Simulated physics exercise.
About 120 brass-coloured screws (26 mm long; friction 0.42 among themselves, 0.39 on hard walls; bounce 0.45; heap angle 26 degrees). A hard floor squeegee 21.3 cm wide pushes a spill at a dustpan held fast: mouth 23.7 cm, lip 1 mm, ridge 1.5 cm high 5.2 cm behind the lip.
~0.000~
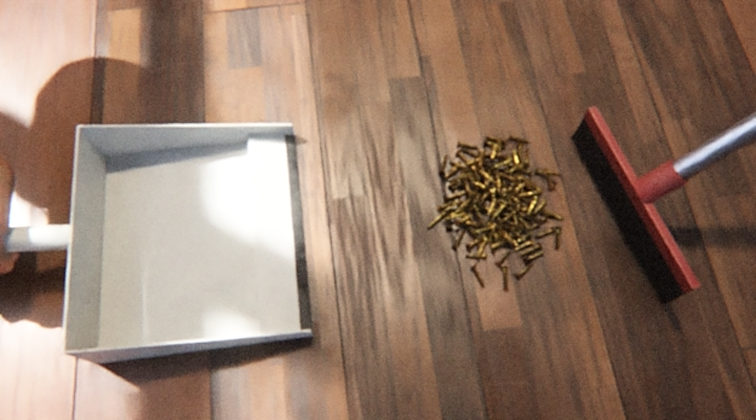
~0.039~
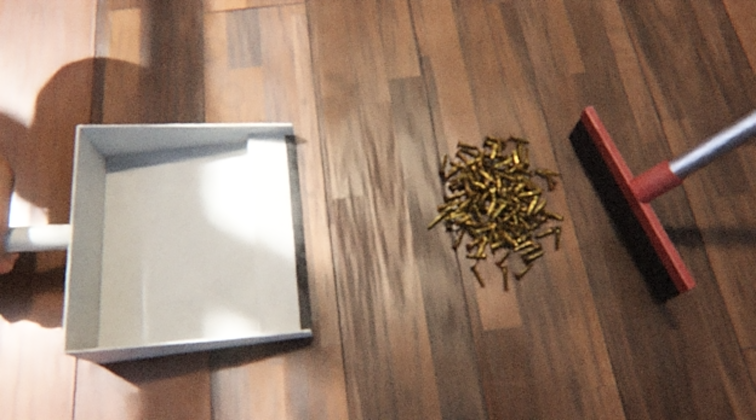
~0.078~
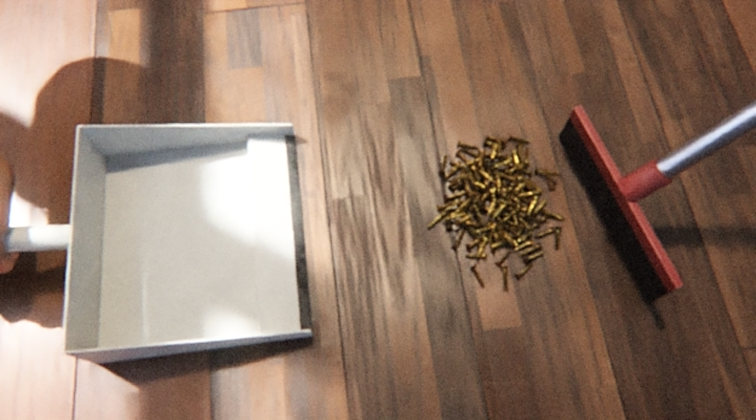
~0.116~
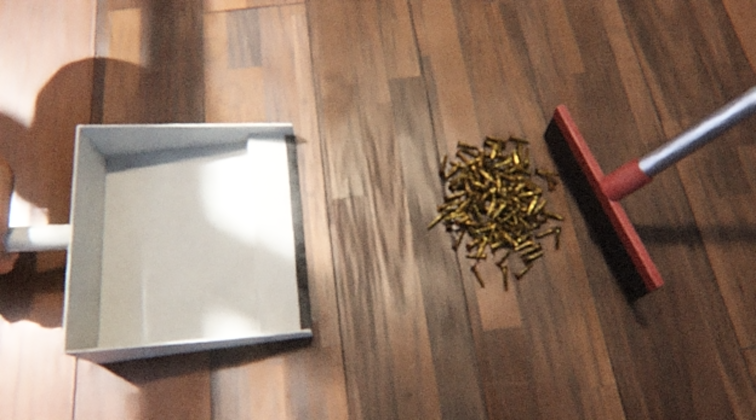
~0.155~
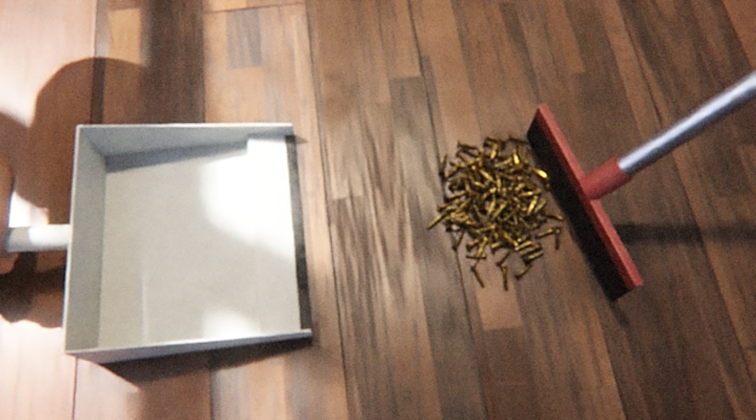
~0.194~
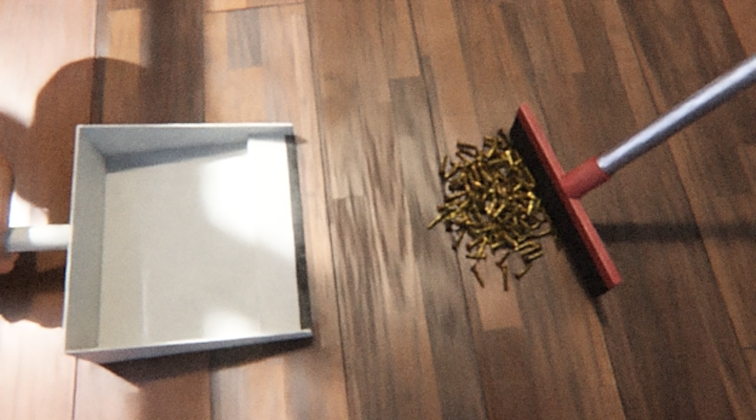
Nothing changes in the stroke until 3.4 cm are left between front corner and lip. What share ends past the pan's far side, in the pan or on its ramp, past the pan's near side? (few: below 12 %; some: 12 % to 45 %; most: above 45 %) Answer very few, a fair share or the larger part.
Past the pan's far side: Very few; in the pan or on its ramp: Very few; past the pan's near side: Very few.
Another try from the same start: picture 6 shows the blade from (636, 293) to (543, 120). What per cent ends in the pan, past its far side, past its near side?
Pan 10, far 0, near 5.
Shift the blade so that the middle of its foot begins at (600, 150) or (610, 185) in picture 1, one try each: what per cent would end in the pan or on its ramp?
Some 0 and 5 per cent.
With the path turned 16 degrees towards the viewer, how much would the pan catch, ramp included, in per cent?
It would be near 15 per cent.
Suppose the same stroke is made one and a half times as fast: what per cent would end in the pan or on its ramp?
In that case some 25 per cent.
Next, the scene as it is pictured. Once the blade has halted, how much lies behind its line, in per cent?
About 5 per cent.
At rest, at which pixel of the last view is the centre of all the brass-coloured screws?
Around (320, 207).
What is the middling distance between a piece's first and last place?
Some 20 cm.
After 0.41 s, middle of the blade 17 cm from the lip; 0 % over the lip, far side 0 %, near side 0 %.
Then, at 0.56 s, middle of the blade 9 cm from the lip; 0 % over the lip, far side 0 %, near side 0 %.
After 0.83 s, middle of the blade 6 cm from the lip; 5 % over the lip, far side 5 %, near side 5 %.
At rest (1.6 s), far side 5 %, pan 5 %, near side 5 %, in front of the lip or behind the blade 85 %.
